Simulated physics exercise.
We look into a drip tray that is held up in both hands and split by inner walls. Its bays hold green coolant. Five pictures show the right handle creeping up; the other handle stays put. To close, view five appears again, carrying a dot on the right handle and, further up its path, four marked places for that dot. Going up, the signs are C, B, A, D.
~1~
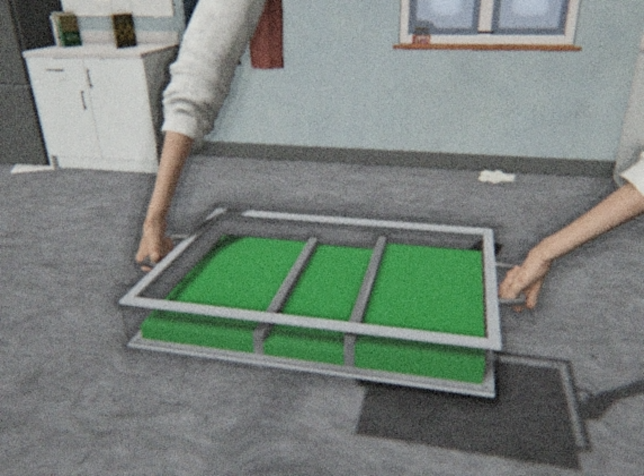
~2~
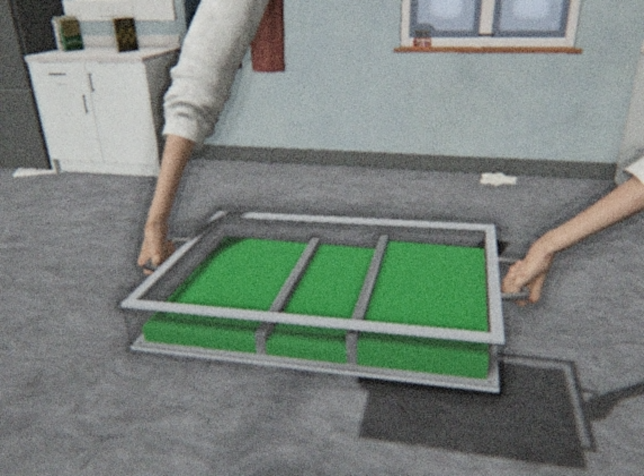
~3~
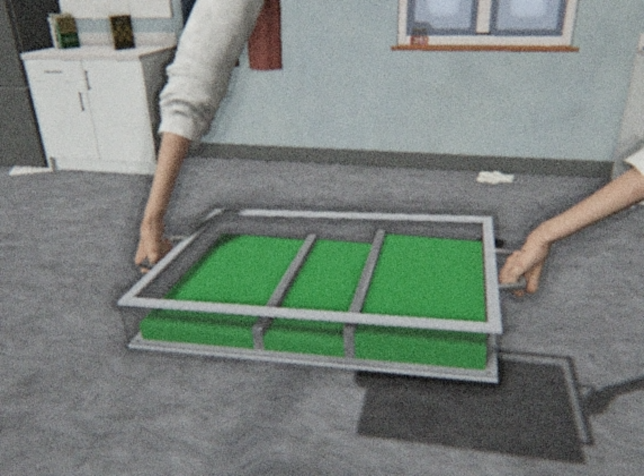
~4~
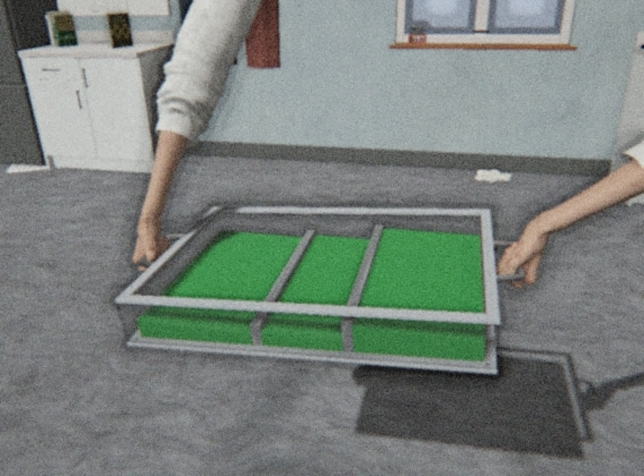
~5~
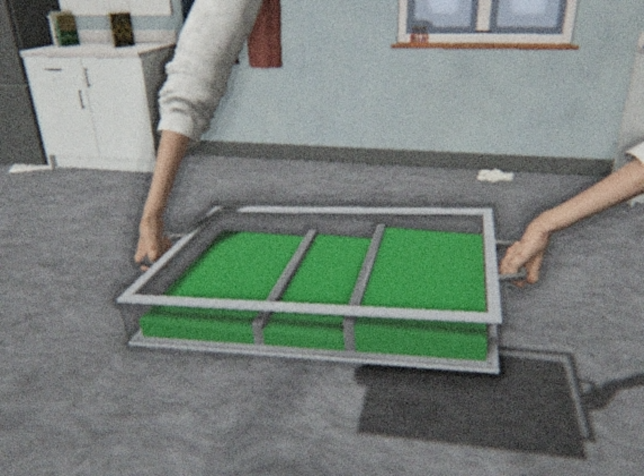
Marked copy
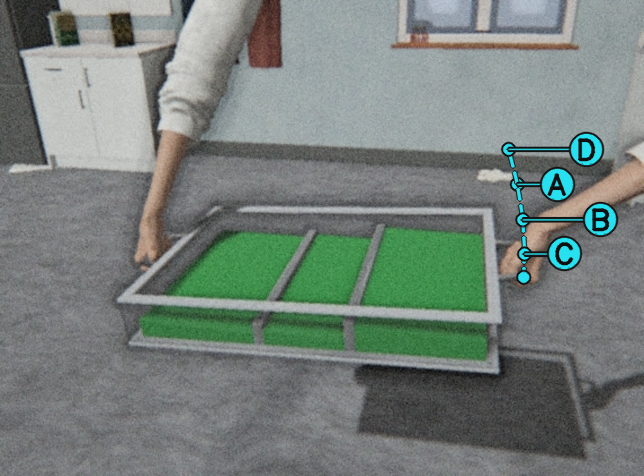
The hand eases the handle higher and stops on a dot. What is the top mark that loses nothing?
It is A.
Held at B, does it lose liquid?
No, not at all.
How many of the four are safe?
Three.
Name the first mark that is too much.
D.
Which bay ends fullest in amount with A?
The left bay.
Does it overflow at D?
Yes, that goes wrong.
On the marked copy, A at (517, 184); B at (522, 219); C at (524, 253); D at (508, 149).
Choosing A, nothing spills; the left bay holds the most.
Choosing B, nothing spills; the right bay holds the most.
Choosing C, nothing spills; the right bay holds the most.
Choosing D, about 10 % goes over the rim.
